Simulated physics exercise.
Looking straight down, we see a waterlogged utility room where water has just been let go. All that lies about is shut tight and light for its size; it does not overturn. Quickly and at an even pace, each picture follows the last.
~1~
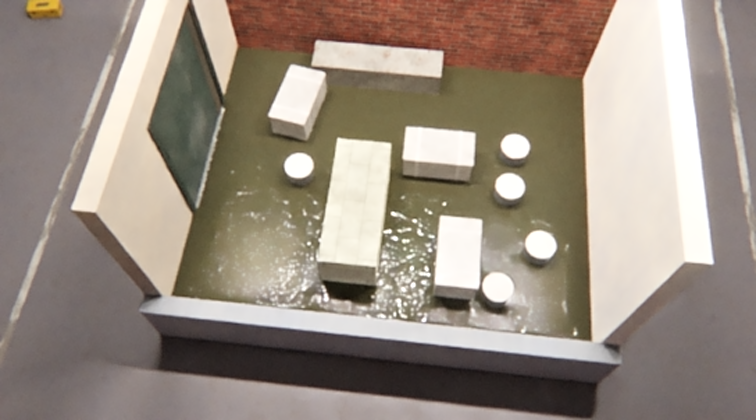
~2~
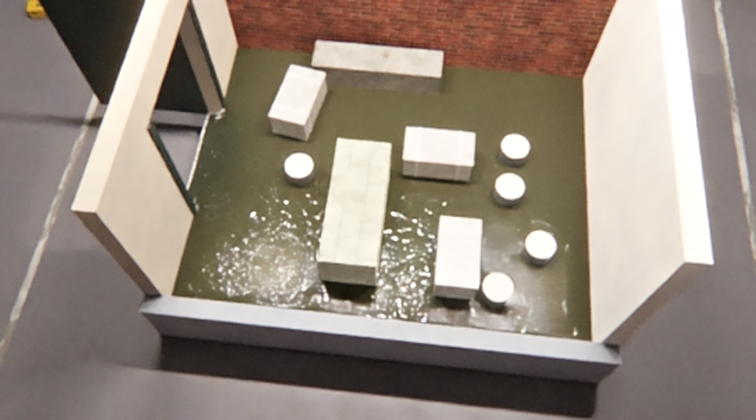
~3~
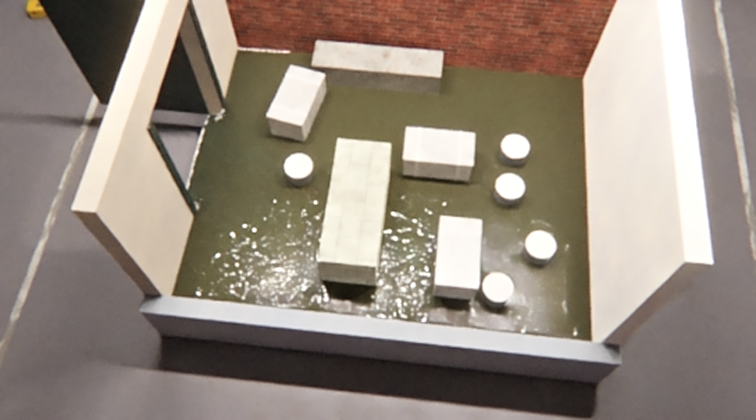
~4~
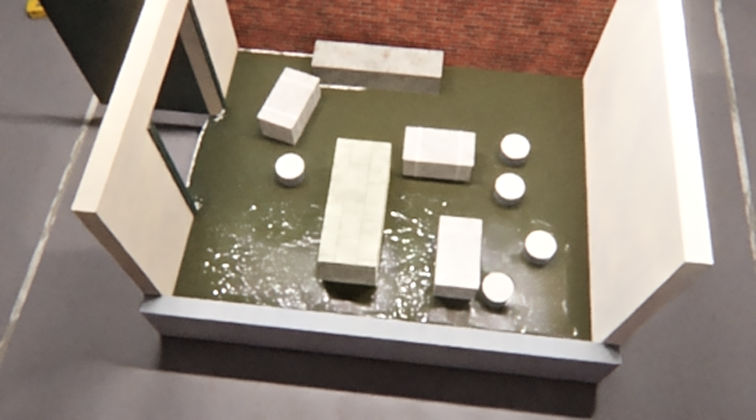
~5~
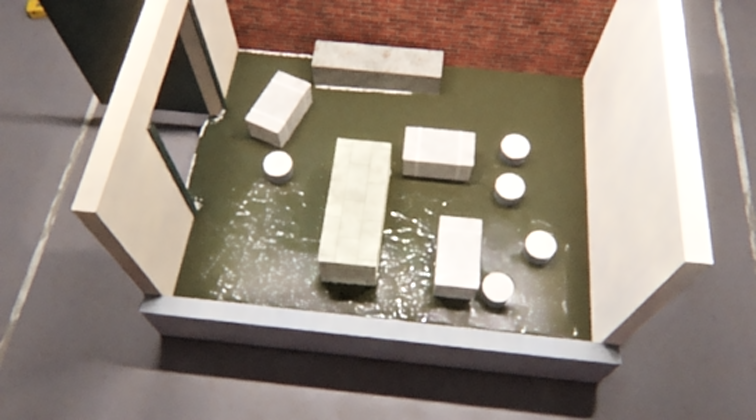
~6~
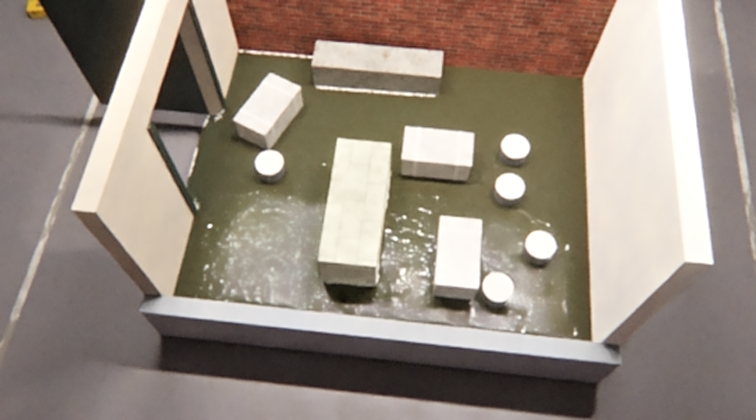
A dark door swings open, then a floating box and nearby round object drift left.
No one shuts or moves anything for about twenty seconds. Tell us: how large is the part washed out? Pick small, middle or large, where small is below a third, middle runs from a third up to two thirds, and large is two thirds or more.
Middle.
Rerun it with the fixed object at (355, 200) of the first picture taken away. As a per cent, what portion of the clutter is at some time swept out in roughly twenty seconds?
It comes out close to 40 percent.
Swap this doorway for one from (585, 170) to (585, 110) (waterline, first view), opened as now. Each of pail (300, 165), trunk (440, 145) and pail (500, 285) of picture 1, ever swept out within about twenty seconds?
First one never exits, second exits, third exits.
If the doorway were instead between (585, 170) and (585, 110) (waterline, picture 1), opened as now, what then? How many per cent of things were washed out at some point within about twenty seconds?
About 90 percent, I'd say.
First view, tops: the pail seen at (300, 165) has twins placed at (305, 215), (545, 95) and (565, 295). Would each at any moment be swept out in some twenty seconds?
For the three copies in the stated order: Remained, remained, remained.
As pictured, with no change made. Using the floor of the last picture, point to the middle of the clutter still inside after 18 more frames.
Mean floor position: Approx. (444, 232) px, last view.
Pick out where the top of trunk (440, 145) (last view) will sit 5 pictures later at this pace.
Roughly at pixel (381, 127).
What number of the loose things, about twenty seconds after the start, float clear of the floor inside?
It adds up to 1.
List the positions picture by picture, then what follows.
In the first picture, a trunk at (298, 94) floats; a pail at (299, 165), afloat; 0 of 8 have shifted.
In the second picture, a trunk at (298, 94) floats; a pail at (299, 165) floats; 0 of 8 have shifted.
In the third picture, a trunk at (296, 95), afloat; a pail at (298, 166), afloat; 0 of 8 have shifted.
In the fourth picture, a trunk at (289, 97), afloat, close to its start; a pail at (290, 166) floats, close to its start; 2 of 8 have shifted.
In the fifth picture, a trunk at (278, 101), afloat, close to its start; a pail at (278, 164), afloat, close to its start; 2 of 8 have shifted.
In the sixth picture, a trunk at (267, 103), afloat, a stride from its start; a pail at (269, 162), afloat, a stride from its start; 2 of 8 have shifted.
A moment on, 2 of 8 are out; 6 afloat.
Next, 3 of 8 are out; 5 afloat.
Later, 3 of 8 are out; 5 afloat.
In the end, 4 of 8 are out; 1 afloat.
